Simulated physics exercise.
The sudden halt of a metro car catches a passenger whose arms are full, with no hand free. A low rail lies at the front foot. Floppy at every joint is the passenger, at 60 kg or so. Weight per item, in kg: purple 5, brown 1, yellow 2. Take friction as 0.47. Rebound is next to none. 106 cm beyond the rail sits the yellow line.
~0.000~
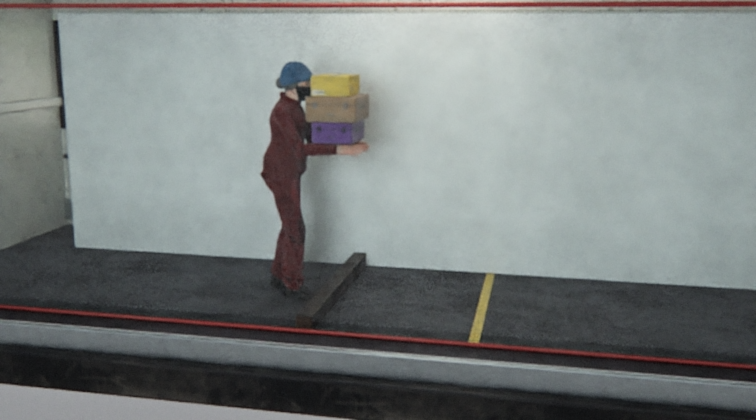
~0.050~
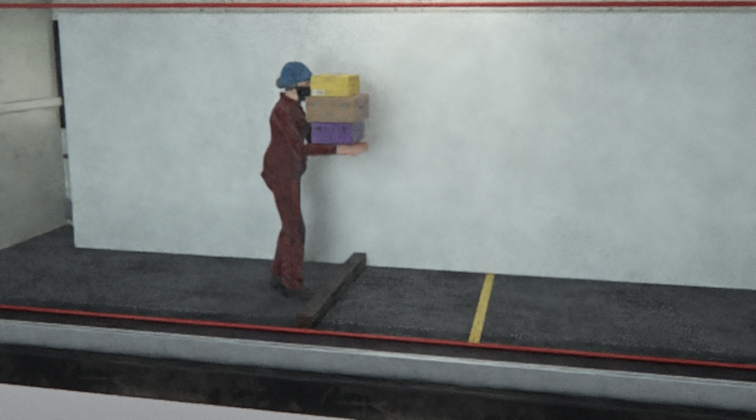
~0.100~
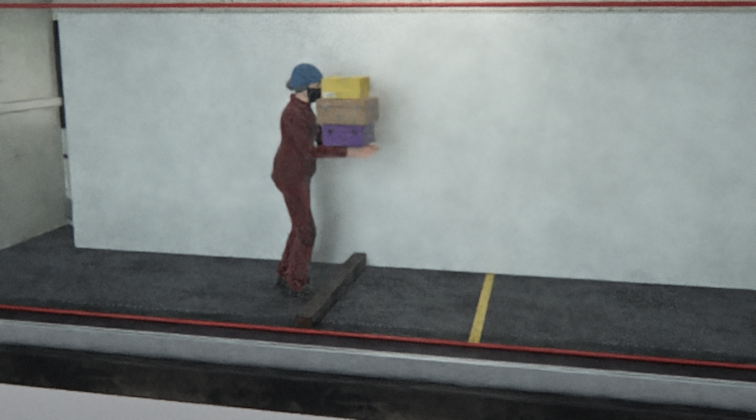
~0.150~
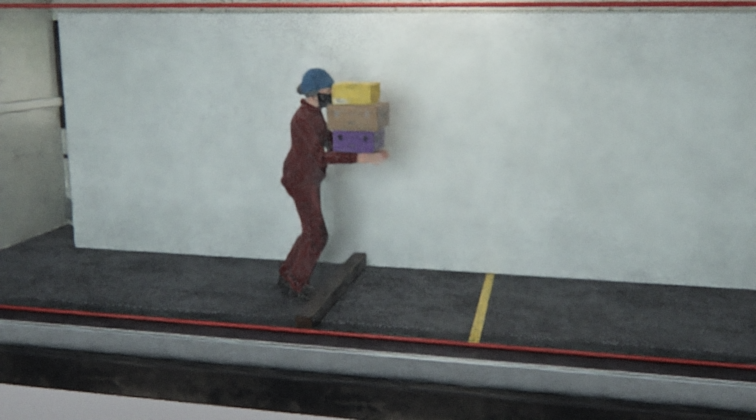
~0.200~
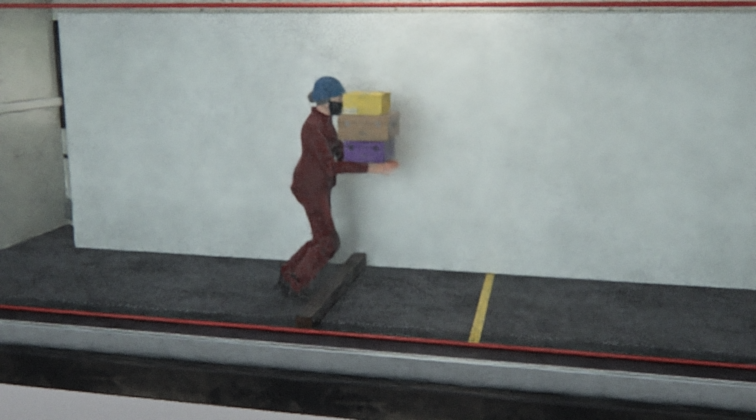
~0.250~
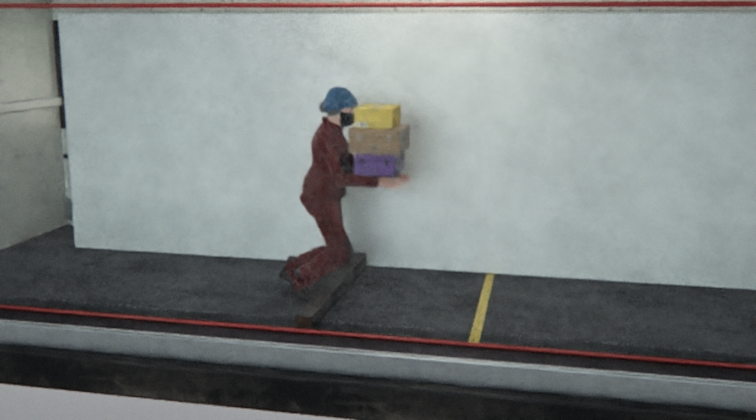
A person in dark red clothes and a blue hat, arms holding three stacked boxes, stood still briefly, then leaned and sank forward to the right over a low rail, knees bending, boxes moving along too.
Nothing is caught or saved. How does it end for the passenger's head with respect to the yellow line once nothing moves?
The passenger's head comes to rest short of the yellow line.
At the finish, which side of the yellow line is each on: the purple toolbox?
As for the purple toolbox, it finishes before reaching it.
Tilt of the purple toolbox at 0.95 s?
I'd put it at roughly 0°.
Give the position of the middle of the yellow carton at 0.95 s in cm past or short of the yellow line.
Roughly 50 cm past.
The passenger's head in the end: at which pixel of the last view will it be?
Around (464, 278).
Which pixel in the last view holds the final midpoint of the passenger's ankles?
(365, 268).
After 0.45 s the passenger's head is 64 cm short of the yellow line, near (389, 175) in the last picture's view; the purple toolbox 44 cm short of the yellow line, tilted 20°.
After 0.65 s the passenger's head is 26 cm short of the yellow line, near (444, 235) in the last picture's view.
After 0.95 s the passenger's head is 11 cm short of the yellow line, near (466, 281) in the last picture's view.
Final state at 2.2 s, purple toolbox stops short of the yellow line; brown toolbox crosses the yellow line; yellow carton crosses the yellow line; passenger's head stops short of the yellow line.
